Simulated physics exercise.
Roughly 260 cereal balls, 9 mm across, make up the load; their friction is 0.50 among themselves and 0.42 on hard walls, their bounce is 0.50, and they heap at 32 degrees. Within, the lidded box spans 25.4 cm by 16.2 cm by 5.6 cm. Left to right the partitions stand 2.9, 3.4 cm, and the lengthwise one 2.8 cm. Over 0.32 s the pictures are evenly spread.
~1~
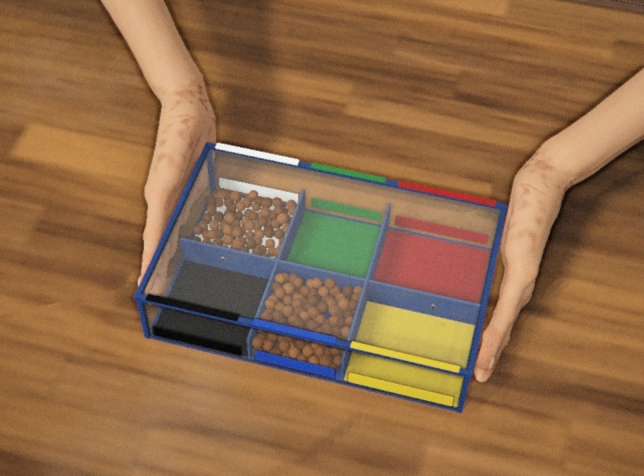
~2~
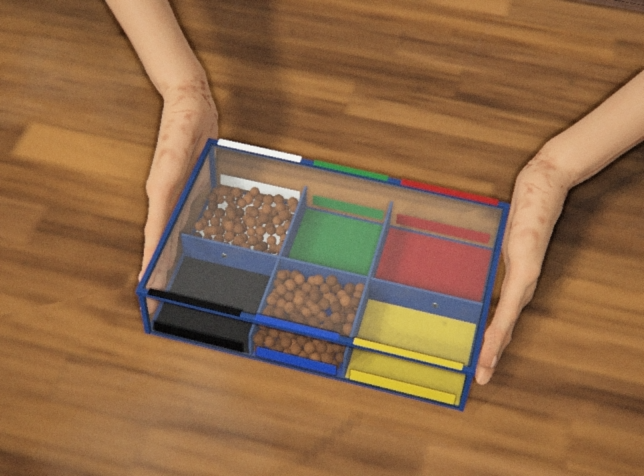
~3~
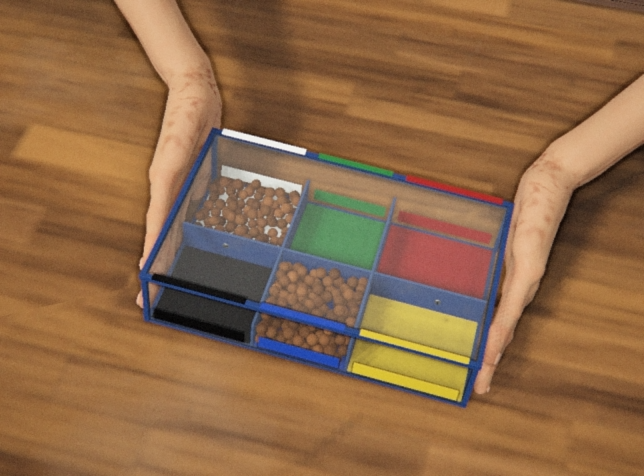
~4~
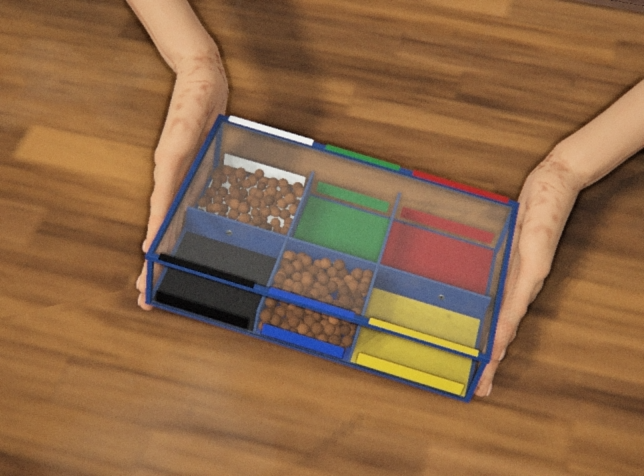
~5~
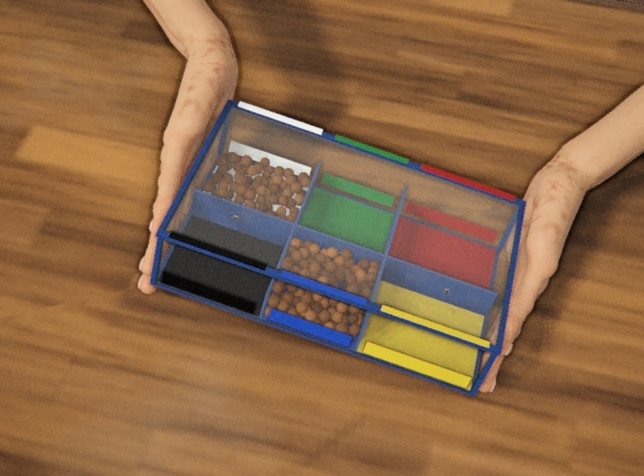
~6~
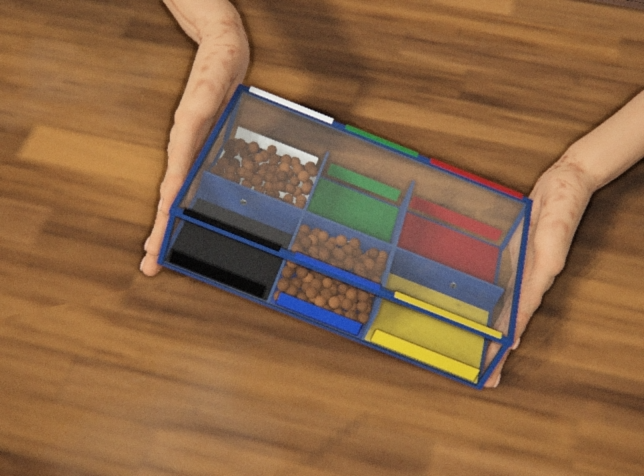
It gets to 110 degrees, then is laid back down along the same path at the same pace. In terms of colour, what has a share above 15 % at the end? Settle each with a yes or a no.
For red, yes; for blue, no; for green, no; for yellow, no; for white, no; for black, no.
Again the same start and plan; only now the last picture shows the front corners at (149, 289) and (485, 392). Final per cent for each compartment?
Each compartment ends with, in per cent, red 0, blue 55, green 0, yellow 40, white 0 and black 5.
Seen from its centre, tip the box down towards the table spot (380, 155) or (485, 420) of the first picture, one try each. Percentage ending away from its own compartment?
Near 60 and 75 percent, in that order.
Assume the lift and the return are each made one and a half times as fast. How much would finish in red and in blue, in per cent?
Red = 75 %; blue = 0 %.
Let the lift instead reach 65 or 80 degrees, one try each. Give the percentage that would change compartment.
Close to 15 in a hundred first, and 40 in a hundred second.
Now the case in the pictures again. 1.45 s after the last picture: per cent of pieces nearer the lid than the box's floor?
Close to 70 in a hundred.
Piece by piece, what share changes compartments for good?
Roughly 85 %.
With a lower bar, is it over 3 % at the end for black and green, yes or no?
Black no; green yes.
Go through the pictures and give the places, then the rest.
The first picture shows box tilt 0 degrees, front corners at (141, 295) and (468, 371); blue 60 %, white 40 %.
The second picture shows box tilt 1 degrees, front corners at (143, 290) and (470, 369).
The third picture shows box tilt 5 degrees, front corners at (146, 275) and (477, 364), lowest corner right back.
The fourth picture shows box tilt 9 degrees, front corners at (153, 255) and (485, 356), lowest corner right back.
The fifth picture shows box tilt 13 degrees, front corners at (163, 233) and (496, 348), lowest corner right back.
The sixth picture shows box tilt 18 degrees, front corners at (176, 209) and (508, 340), lowest corner right back; blue 60 %, white 40 %.
Then, 1.45 s after the last picture, tilt 110 degrees; red 40 %, blue 20 %, green 15 %, yellow 5 %, white 20 %.
Then, 2.42 s after the last picture, tilt 49 degrees; red 75 %, blue 5 %, green 10 %, white 10 %.
Then, 3.37 s after the last picture, tilt 0 degrees; red 75 %, blue 5 %, green 10 %, white 10 %.
In the end, red 75 %, blue 5 %, green 10 %, yellow 0 %, white 10 %, black 0 %.
